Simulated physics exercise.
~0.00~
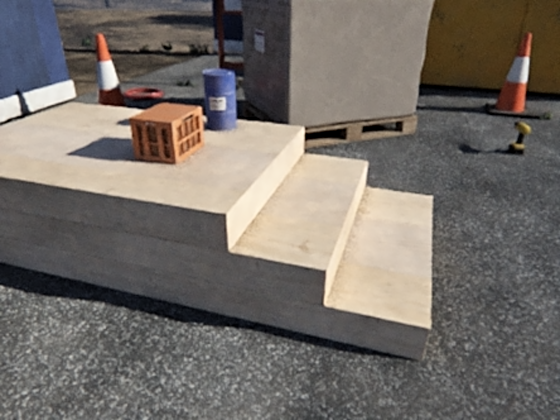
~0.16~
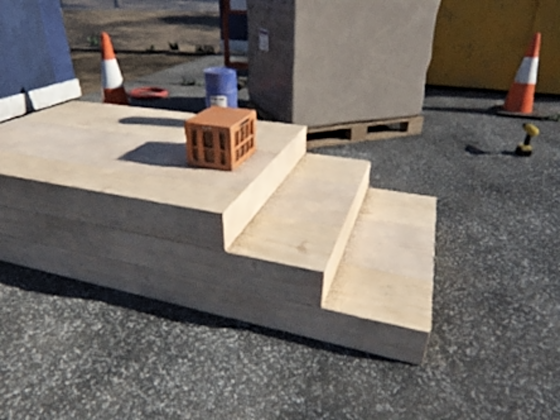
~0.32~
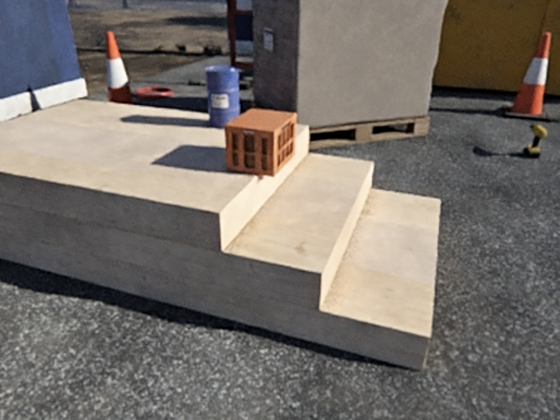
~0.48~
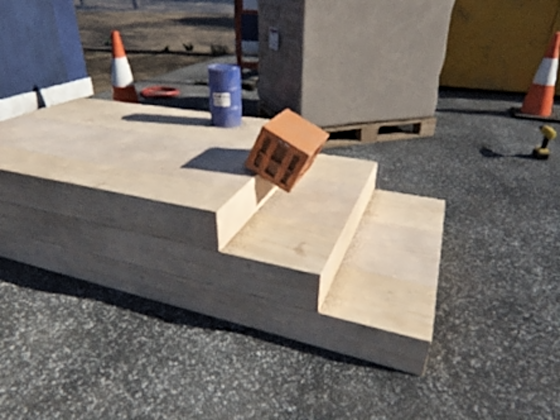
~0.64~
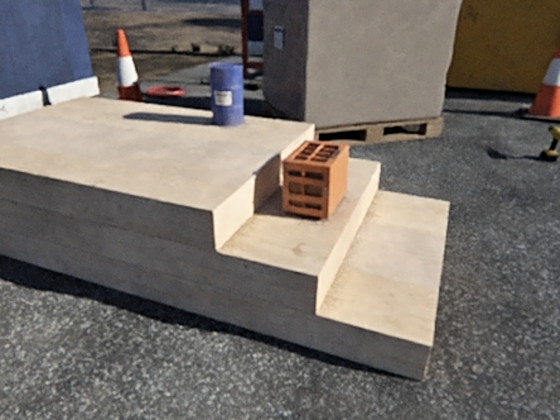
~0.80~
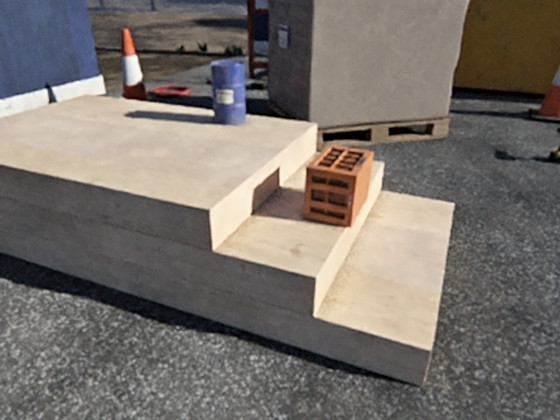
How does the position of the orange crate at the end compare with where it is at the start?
At the start the orange crate is on the top level of the platform, near the blue canister. At the end it is farther right and lower, on the step just below the top level.
